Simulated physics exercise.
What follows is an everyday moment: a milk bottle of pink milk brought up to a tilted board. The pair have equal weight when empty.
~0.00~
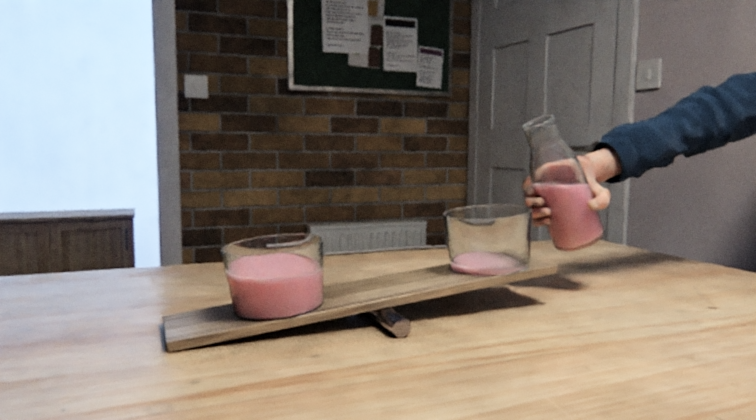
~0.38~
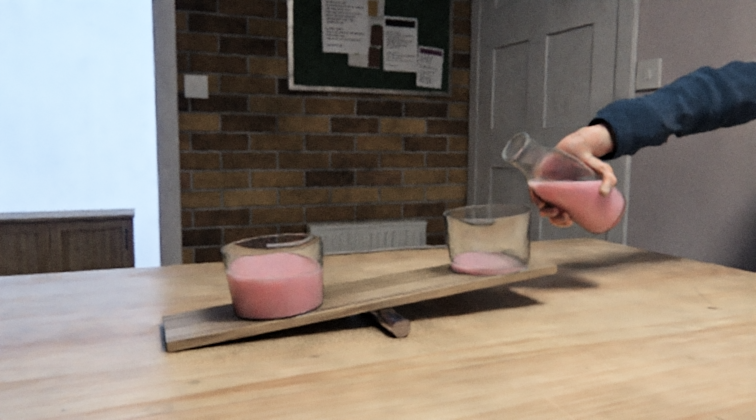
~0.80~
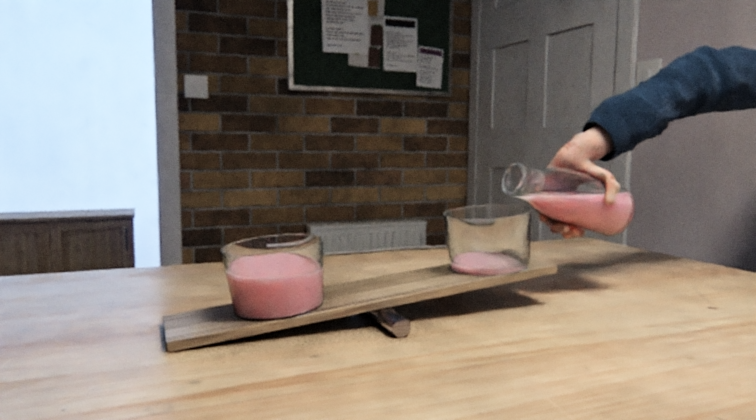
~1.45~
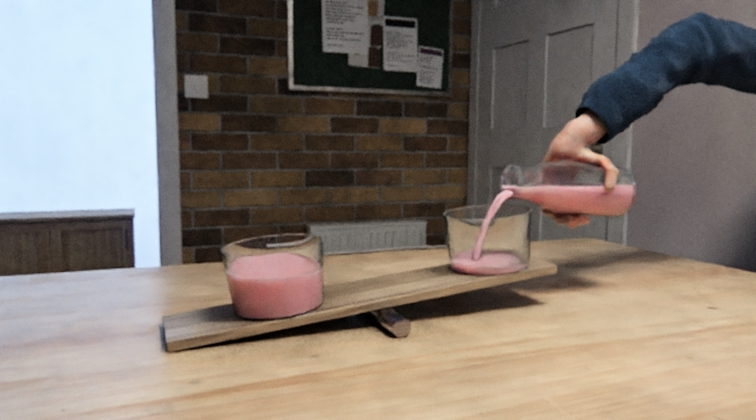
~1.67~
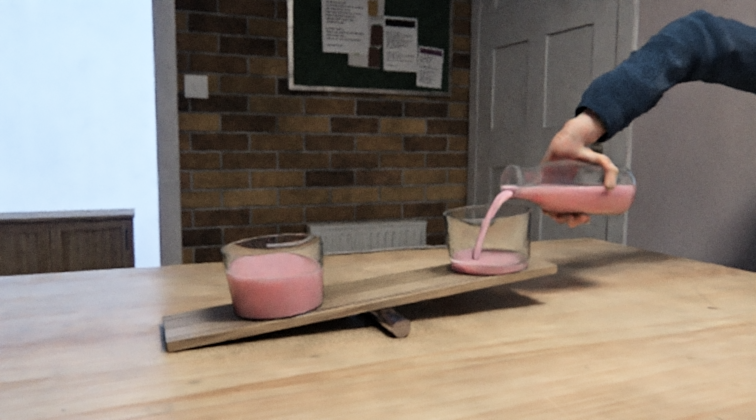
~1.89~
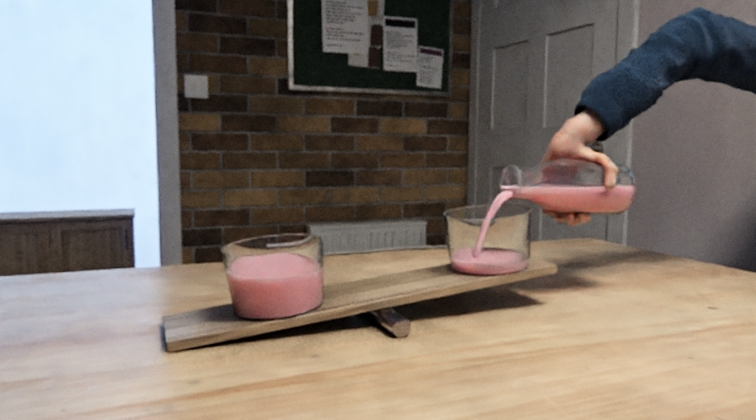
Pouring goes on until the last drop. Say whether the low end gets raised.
It gets raised.
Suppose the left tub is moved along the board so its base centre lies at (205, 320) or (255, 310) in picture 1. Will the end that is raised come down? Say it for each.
In order: Stays put, tilts over.
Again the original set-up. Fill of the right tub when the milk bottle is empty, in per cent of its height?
By my reckoning it's around 55 percent.
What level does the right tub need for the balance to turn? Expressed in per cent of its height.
I'd put it at roughly 30 percent.
By 3.9 s, the right tub is about a third full; the board has swung over, and that end is down.
By 5.5 s, the right tub is about half full; the board has swung over, and that end is down.
By 7.4 s, the right tub is about half full; the board has swung over, and that end is down.
